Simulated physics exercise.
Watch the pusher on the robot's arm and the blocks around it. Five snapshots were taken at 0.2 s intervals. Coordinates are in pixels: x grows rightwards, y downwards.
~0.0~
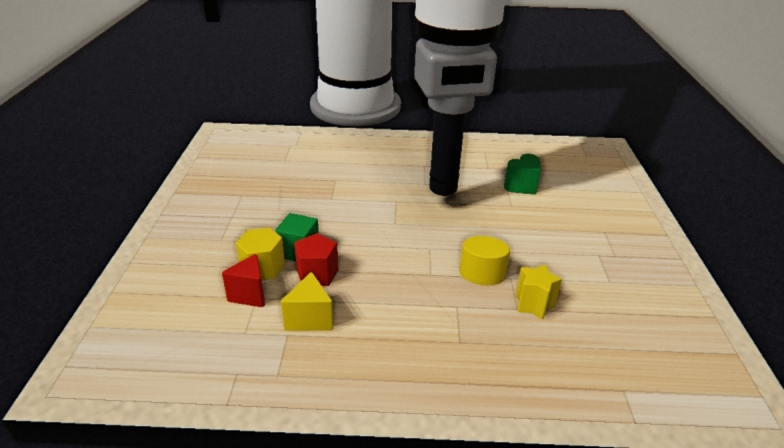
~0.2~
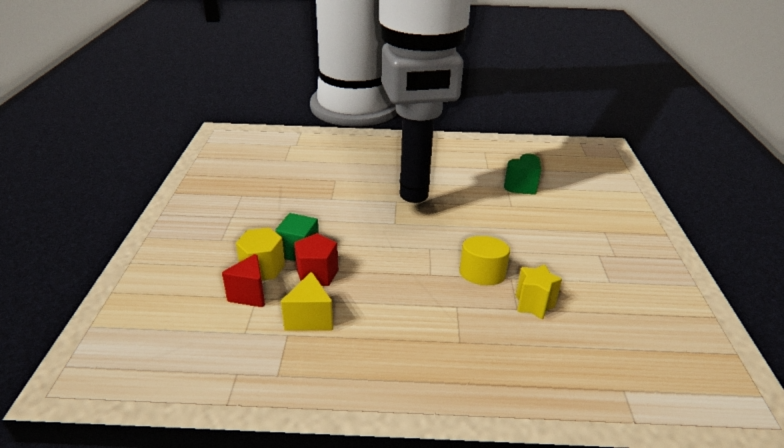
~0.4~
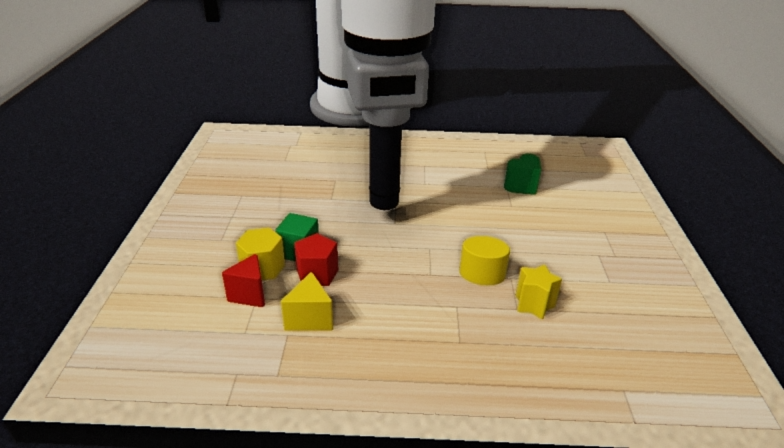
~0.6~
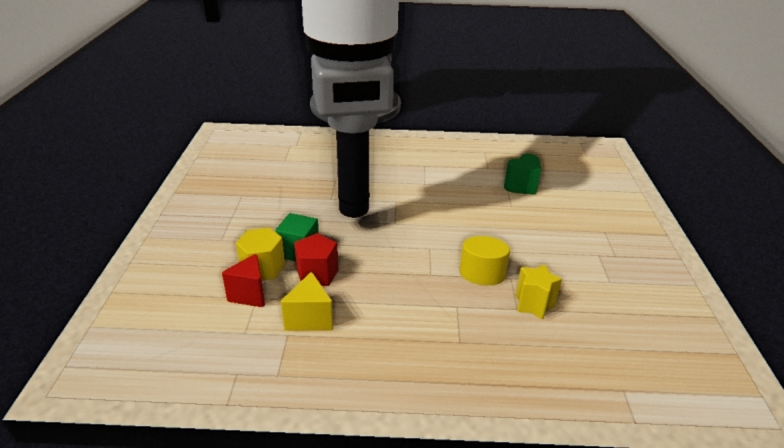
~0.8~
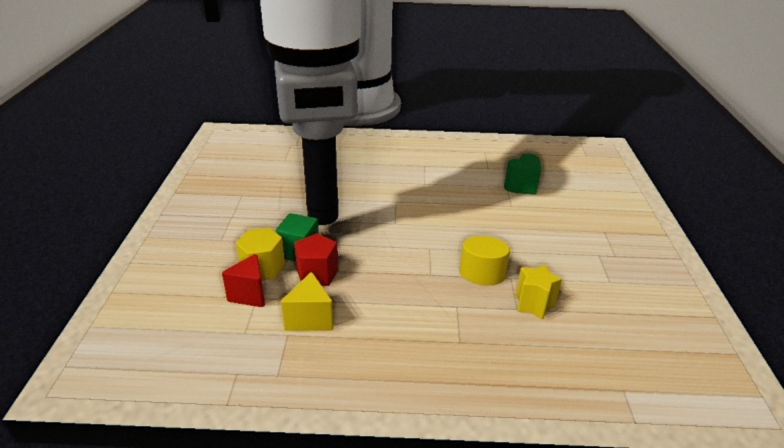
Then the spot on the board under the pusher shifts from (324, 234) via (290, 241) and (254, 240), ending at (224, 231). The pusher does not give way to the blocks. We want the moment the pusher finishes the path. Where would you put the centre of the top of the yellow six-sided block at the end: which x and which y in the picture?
I'd expect the centre of its top face to be at (227, 255).
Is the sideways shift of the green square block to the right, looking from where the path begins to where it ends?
Short answer: No.
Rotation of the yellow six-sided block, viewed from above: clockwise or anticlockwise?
The turn is anti-clockwise.
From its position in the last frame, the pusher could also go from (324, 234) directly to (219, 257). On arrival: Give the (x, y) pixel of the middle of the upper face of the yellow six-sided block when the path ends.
Its top middle is near (202, 275).
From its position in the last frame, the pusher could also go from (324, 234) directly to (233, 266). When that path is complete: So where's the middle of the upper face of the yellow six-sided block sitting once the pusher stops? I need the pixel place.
Around (182, 283).
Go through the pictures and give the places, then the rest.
The first picture shows pusher's lower end at (443, 189); red triangle at (246, 267); yellow six-sided block at (259, 239); green square block at (297, 224); red five-sided block at (315, 246).
The second picture shows pusher at (414, 196); blocks still.
The third picture shows pusher at (384, 203); blocks still.
The fourth picture shows pusher at (354, 210); blocks still.
The fifth picture shows pusher at (323, 217); red triangle at (246, 267); yellow six-sided block at (259, 239); green square block at (297, 224); red five-sided block at (315, 246).
On the path given first. One third of the way, pusher at (288, 224); red triangle at (245, 271); yellow six-sided block at (238, 249), turned 20° anticlockwise; green square block at (271, 232).
Two thirds of the way, pusher at (251, 223); red triangle at (244, 272); yellow six-sided block at (227, 255), turned 35° anticlockwise; green square block at (254, 234).
At the end, pusher at (221, 215); red triangle at (244, 272); yellow six-sided block at (227, 255), turned 35° anticlockwise; green square block at (254, 234); red five-sided block still.
